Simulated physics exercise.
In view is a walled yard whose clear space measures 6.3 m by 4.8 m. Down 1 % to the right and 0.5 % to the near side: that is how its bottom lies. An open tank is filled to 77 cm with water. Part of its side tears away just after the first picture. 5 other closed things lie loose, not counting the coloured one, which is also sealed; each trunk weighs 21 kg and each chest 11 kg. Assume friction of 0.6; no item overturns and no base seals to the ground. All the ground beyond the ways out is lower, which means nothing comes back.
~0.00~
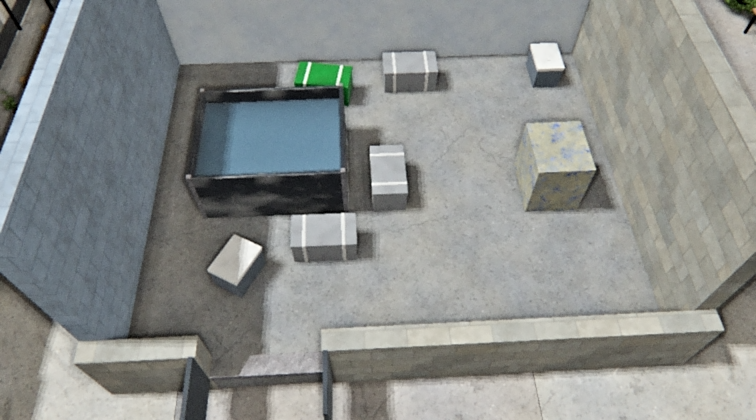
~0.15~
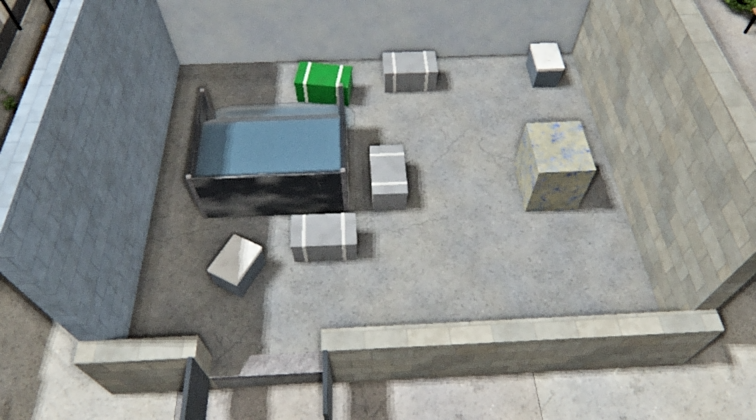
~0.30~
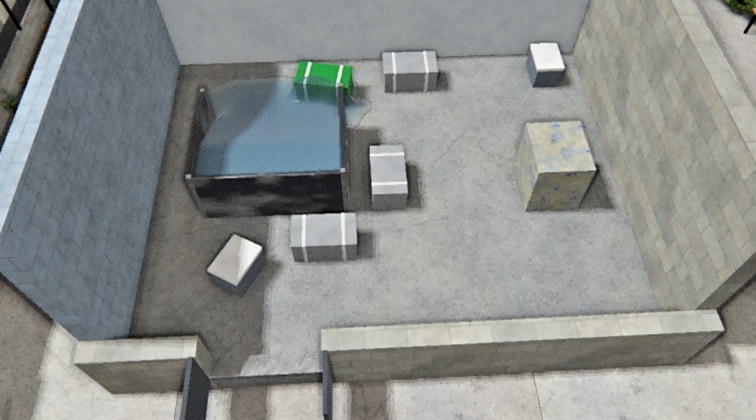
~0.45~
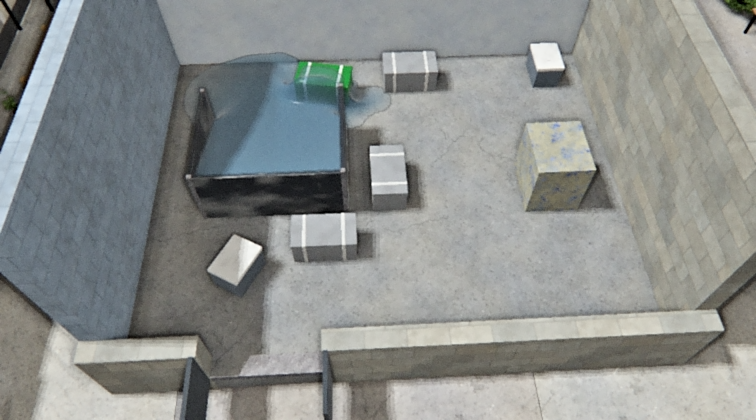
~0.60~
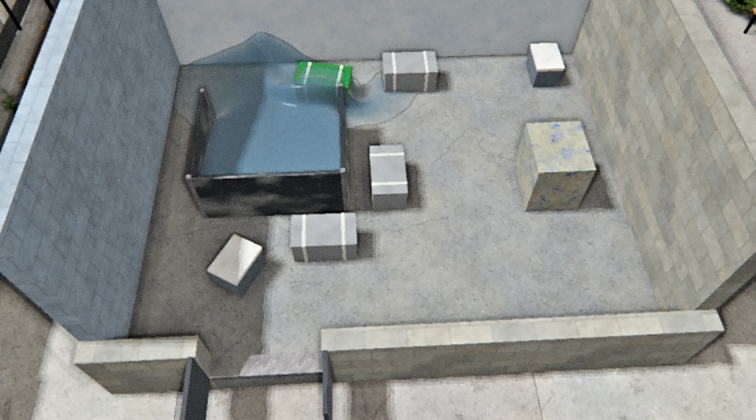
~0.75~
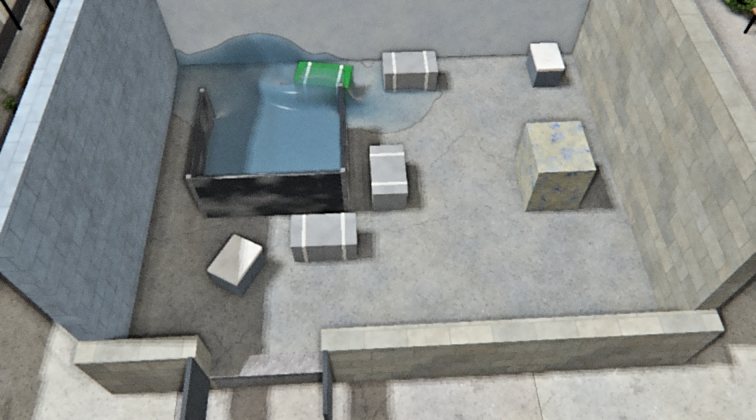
A walled yard with a pale concrete floor is seen from high above, its near wall broken by a gap at the lower left. A dark-sided open tank of blue water stands at the left, with a green trunk behind it, grey and white boxes around it, and a mottled block at right. The tank's far side gives way and water spreads to the back wall and rightward around the unmoving trunk.
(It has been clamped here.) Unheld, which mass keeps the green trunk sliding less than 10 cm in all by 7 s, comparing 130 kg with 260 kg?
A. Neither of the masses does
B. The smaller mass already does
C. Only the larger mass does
(C) Only the larger mass does.
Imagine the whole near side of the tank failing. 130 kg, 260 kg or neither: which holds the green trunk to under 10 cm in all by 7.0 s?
In that case the lighter mass suffices.
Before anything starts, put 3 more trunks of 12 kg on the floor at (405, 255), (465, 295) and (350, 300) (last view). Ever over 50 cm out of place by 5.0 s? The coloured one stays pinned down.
In that order: Not as far, then not as far, then farther.
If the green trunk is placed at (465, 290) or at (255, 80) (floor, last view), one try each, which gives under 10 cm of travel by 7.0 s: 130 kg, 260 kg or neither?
Light one suffices, then heavy one only.
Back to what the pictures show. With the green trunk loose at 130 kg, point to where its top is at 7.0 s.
Roughly at pixel (410, 53).
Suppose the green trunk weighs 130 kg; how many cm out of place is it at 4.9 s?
I'd put it at roughly 140 cm.
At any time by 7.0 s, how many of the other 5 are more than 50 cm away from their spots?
By my count, 2.
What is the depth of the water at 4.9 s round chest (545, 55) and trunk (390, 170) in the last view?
I'd put it at 12 cm and 0 cm respectively.
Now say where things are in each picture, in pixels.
The green trunk at (323, 74), on the bottom; 2.5 m2 under water; 0 of 6 have shifted, in the first frame.
The green trunk at (323, 74) rests on the ground; 3.6 m2 under water; 0 of 6 have shifted, in the second frame.
The green trunk at (323, 74), on the bottom; water covers 4.7 m2; 0 of 6 have shifted, in the third frame.
The green trunk at (323, 74) rests on the ground; water covers 5.9 m2; 0 of 6 have shifted, in the fourth frame.
The green trunk at (323, 74) rests on the ground; water covers 6.8 m2; 0 of 6 have shifted, in the fifth frame.
The green trunk at (323, 74), on the bottom; water covers 7.6 m2; 0 of 6 have shifted, in the sixth frame.
After 1.4 s the green trunk would be 70 cm from its start with 130 kg and 0 cm from its start with 260 kg; 20 cm of water round it then.
After 3.1 s the green trunk would be 138 cm from its start with 130 kg and 0 cm from its start with 260 kg; 13 cm of water round it then.
After 4.9 s the green trunk would be 138 cm from its start with 130 kg and 0 cm from its start with 260 kg; 9 cm of water round it then.
After 7.0 s the green trunk would be 138 cm from its start with 130 kg and 0 cm from its start with 260 kg; 7 cm of water round it then.
